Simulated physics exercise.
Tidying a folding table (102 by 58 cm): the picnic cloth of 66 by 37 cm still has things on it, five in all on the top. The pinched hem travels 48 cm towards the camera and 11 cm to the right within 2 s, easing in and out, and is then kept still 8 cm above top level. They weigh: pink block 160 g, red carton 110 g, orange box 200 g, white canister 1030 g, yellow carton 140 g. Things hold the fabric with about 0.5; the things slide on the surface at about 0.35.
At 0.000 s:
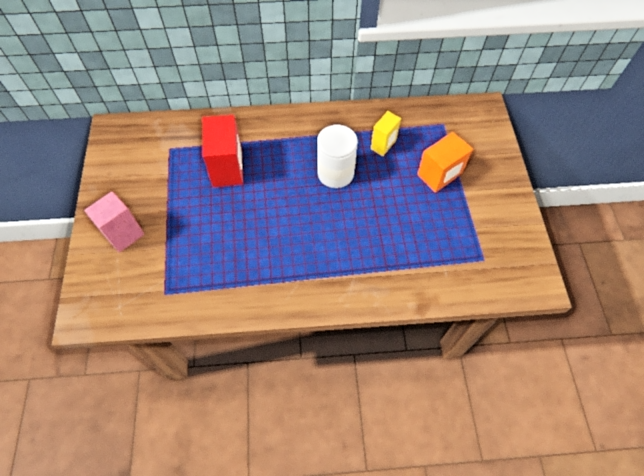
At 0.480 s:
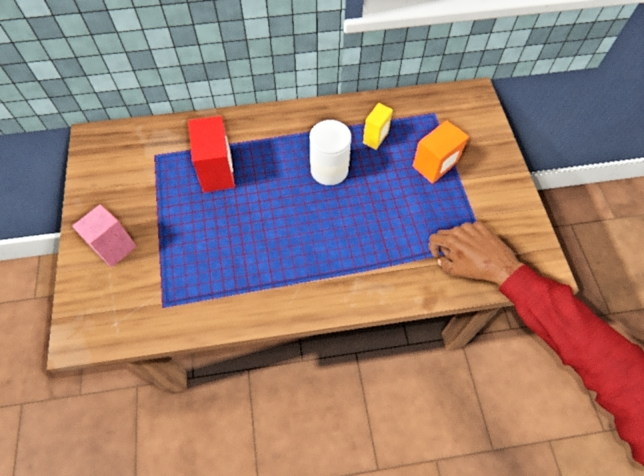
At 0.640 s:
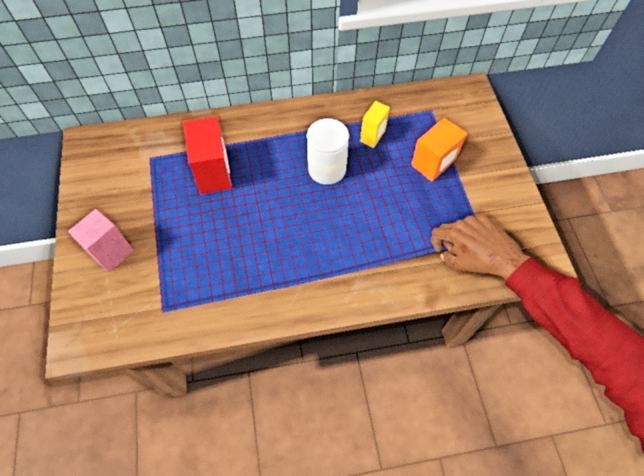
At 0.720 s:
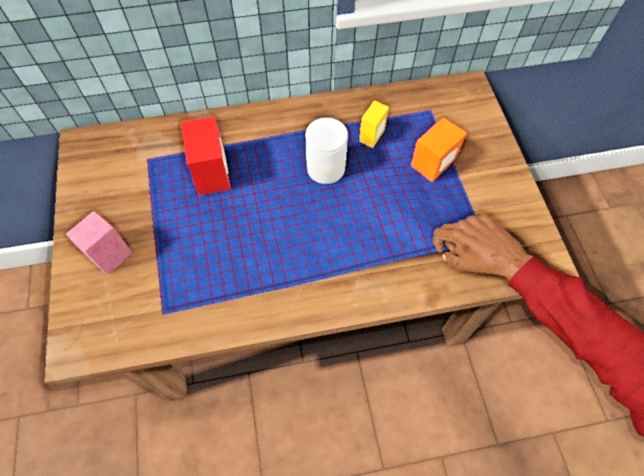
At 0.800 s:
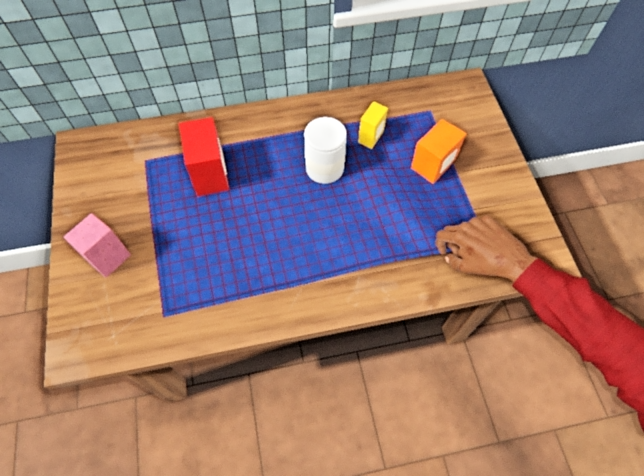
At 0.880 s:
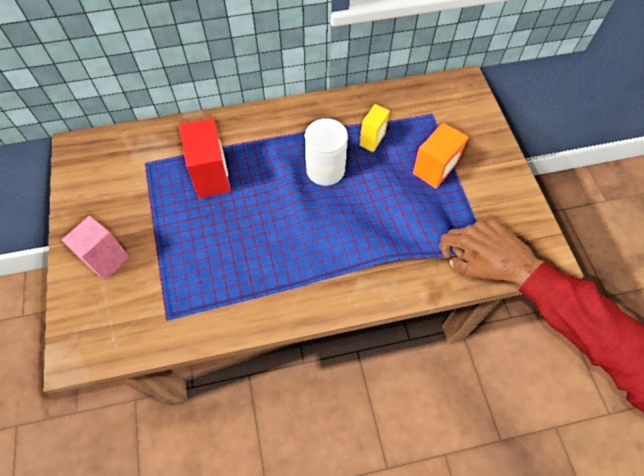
A hand reaches in, pinches the blue cloth's near right corner and tugs it slightly right.
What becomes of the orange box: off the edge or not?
Verdict: The orange box drops off.
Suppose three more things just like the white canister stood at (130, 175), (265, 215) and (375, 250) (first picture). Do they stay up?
In that order: Stays on, drops off, falls off.
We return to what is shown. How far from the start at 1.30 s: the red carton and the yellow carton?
About: Red carton 10 cm, yellow carton 15 cm.
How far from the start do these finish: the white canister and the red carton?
About: White canister over the edge, red carton off the top.
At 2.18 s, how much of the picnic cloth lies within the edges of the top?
About 25 per cent.
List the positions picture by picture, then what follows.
Shows, orange box (449, 150); picnic cloth corners (164, 295) (169, 149) (443, 124) (484, 261), in the first frame.
Shows, picnic cloth corners (163, 308) (155, 155); grip (438, 255), in the second frame.
Shows, picnic cloth corners (162, 313) (150, 158); grip (440, 250), in the third frame.
Shows, orange box (442, 137); picnic cloth corners (163, 315) (147, 159); grip (442, 250), in the fourth frame.
Shows, yellow carton (375, 113); orange box (442, 138); picnic cloth corners (163, 317) (145, 161); grip (445, 252), in the fifth frame.
Shows, orange box (444, 142); picnic cloth corners (166, 321) (145, 163) (433, 114); grip (449, 256), in the sixth frame.
At 1.3 s, 95 % of the picnic cloth is still over the top; orange box 17 cm off its start, yellow carton 16 cm off its start, white canister 13 cm off its start.
At 1.7 s, 65 % of the picnic cloth is still over the top; orange box 33 cm off its start, yellow carton 35 cm off its start, white canister 29 cm off its start.
At 2.2 s, 25 % of the picnic cloth is still over the top; orange box over the edge, yellow carton 52 cm off its start at (549, 301), white canister 45 cm off its start at (467, 331).
At 2.6 s, 0 % of the picnic cloth is still over the top; orange box over the edge, white canister over the edge, red carton over the edge.
At 4.2 s, 0 % of the picnic cloth is still over the top; orange box over the edge, white canister over the edge, red carton over the edge, yellow carton over the edge.
